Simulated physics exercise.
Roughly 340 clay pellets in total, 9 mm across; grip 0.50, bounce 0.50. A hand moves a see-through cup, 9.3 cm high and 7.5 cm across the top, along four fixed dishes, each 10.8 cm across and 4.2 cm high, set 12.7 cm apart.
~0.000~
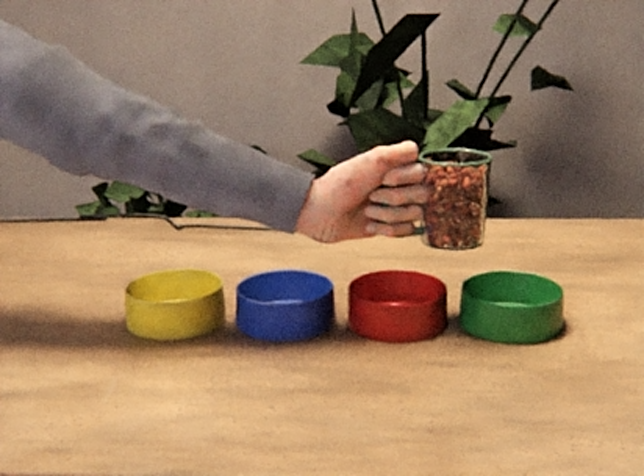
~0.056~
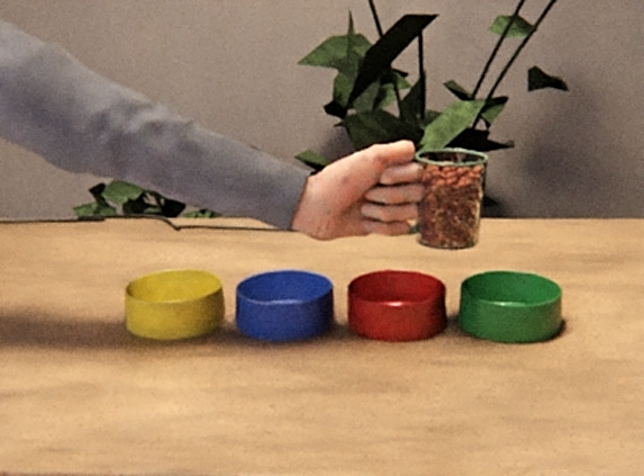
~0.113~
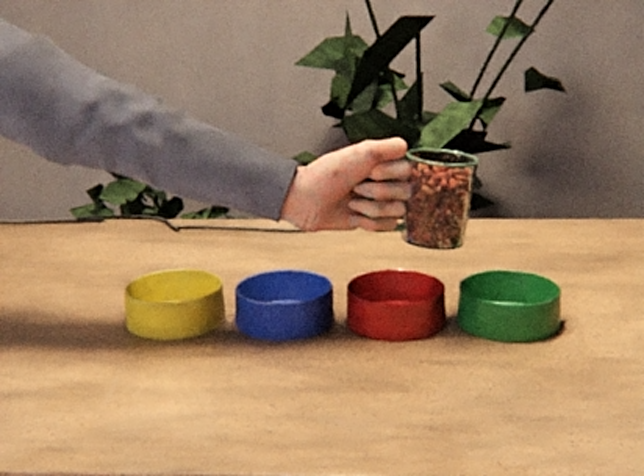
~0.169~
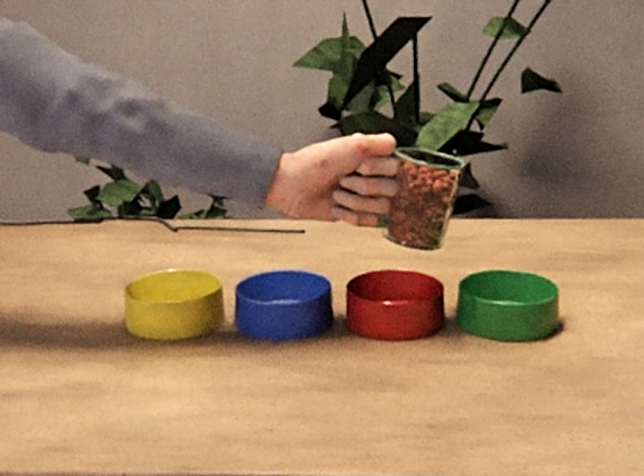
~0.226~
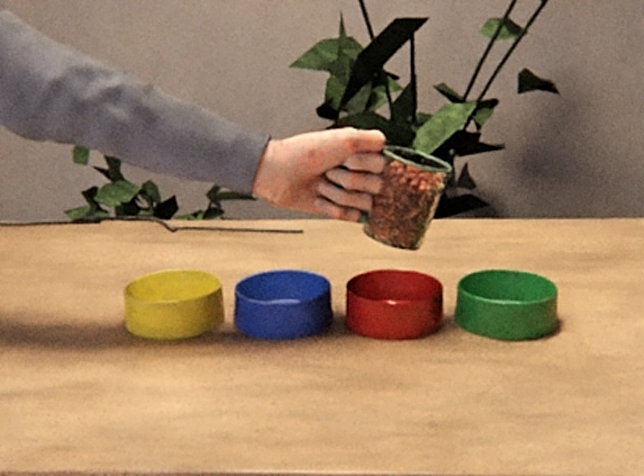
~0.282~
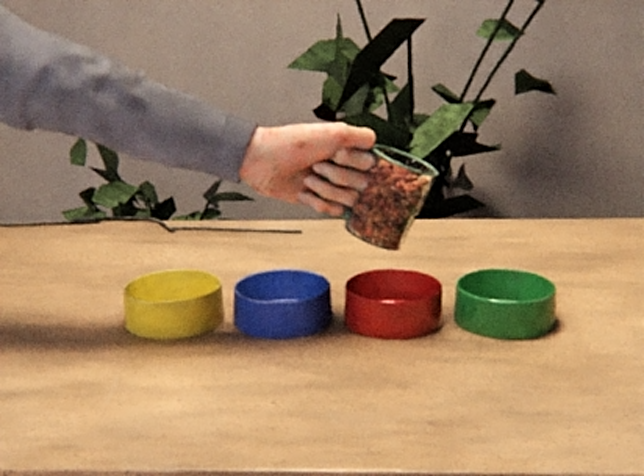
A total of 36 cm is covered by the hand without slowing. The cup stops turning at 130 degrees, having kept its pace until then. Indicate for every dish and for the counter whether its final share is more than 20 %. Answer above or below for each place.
Red dish: Below, blue dish: Below, green dish: Below, yellow dish: Above, counter: Below.
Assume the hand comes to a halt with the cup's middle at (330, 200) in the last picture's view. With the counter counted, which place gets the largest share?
That'd be red, it takes the most.
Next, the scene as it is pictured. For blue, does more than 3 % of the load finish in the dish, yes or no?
Blue - it holds.
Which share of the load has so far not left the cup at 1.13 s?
Roughly 85 per cent.
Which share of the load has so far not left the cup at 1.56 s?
About 5 percent.
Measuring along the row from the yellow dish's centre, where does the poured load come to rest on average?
Roughly 1 cm to the right.
After 0.79 s, tilt 74 degrees; cup holds 100 %.
After 1.13 s, tilt 108 degrees; cup holds 85 %, blue 5 %.
Then, at 1.56 s, tilt 130 degrees; cup holds 5 %, blue 5 %, yellow 85 %.
At rest (2.1 s), red 0 %, blue 5 %, green 0 %, yellow 90 %, counter 5 %.
